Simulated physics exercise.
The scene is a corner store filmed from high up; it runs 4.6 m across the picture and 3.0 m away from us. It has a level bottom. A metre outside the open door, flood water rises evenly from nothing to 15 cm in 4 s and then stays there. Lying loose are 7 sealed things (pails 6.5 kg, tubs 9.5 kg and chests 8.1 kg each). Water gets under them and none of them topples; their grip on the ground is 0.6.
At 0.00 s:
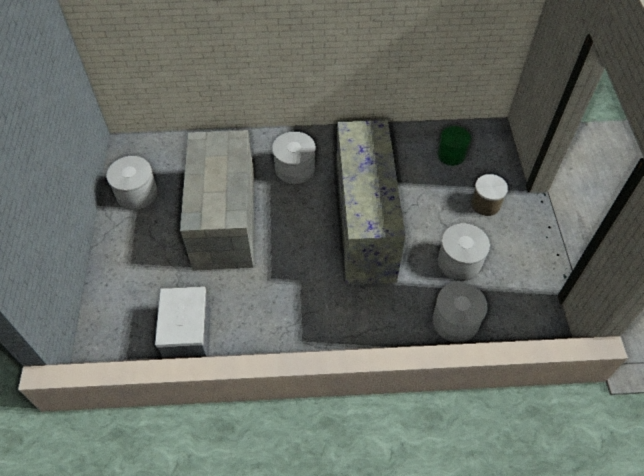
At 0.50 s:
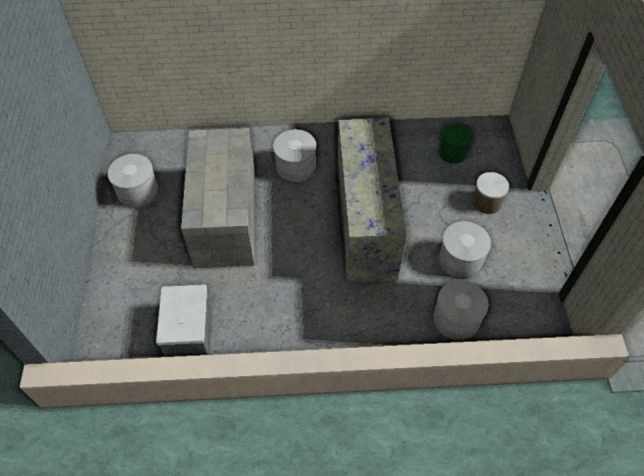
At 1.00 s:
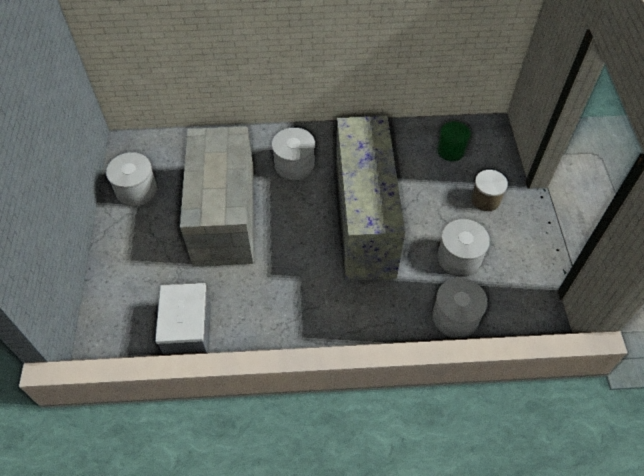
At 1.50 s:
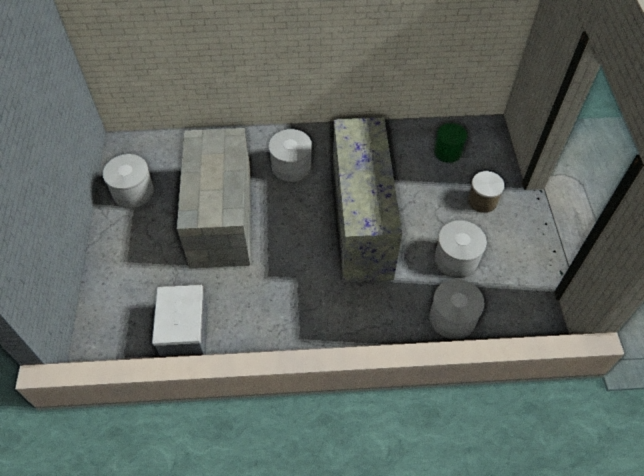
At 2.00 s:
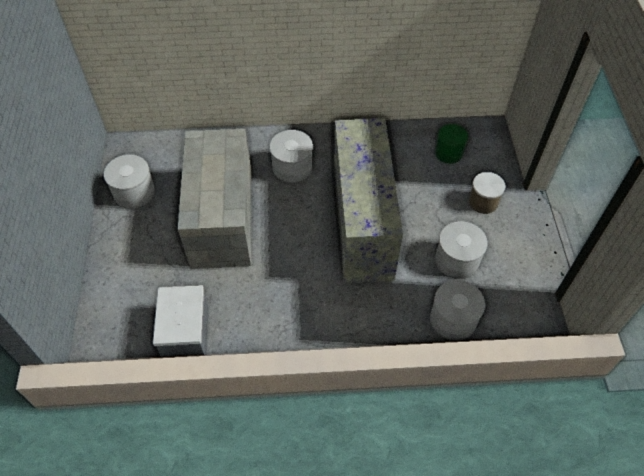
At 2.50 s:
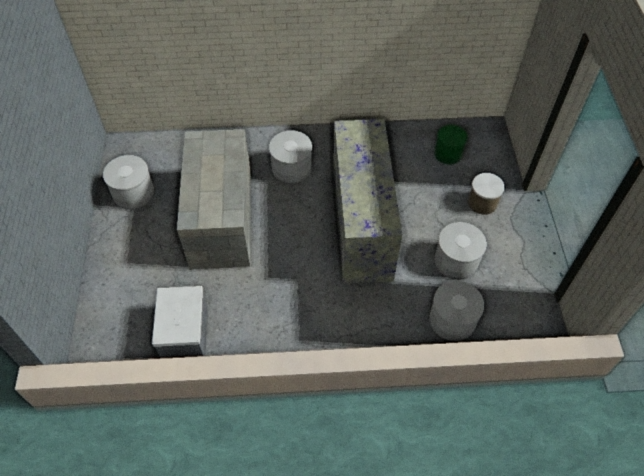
Blue-green water lies around a walled corner room seen from high above, with an open doorway on the right. Pale and grey tubs, a small brown pail with a white top and a green one at the back right stand around two long chests and a white box at the front left. The water creeps over the paving outside and just through the doorway, while the objects stay still and the camera shifts very slightly.
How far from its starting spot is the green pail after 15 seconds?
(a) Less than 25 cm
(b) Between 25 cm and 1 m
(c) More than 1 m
Between 25 cm and 1 m (b).
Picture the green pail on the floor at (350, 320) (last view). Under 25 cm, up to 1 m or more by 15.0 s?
Answer: It inches along.
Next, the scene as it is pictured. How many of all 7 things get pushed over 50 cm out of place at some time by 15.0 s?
All told, that gives 6.
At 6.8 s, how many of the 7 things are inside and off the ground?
The count is 0.
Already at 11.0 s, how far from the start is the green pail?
About 0 cm.
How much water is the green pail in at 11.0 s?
I'd say around 8 cm.
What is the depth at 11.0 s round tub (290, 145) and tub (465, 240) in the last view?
I'd estimate 5 cm for the first and 4 cm for the second.
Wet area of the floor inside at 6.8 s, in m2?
Somewhere around 7.5 m2, roughly.
After 3.5 s the green pail is near (453, 136), 0.0 m from its start, aground; 0 afloat.
After 6.8 s the green pail is near (453, 136), 0.0 m from its start, aground; 0 afloat.
After 11.0 s the green pail is near (452, 135), 0.0 m from its start, aground; 2 afloat.
After 15.0 s the green pail is near (484, 168), 0.5 m from its start, afloat; 7 afloat.
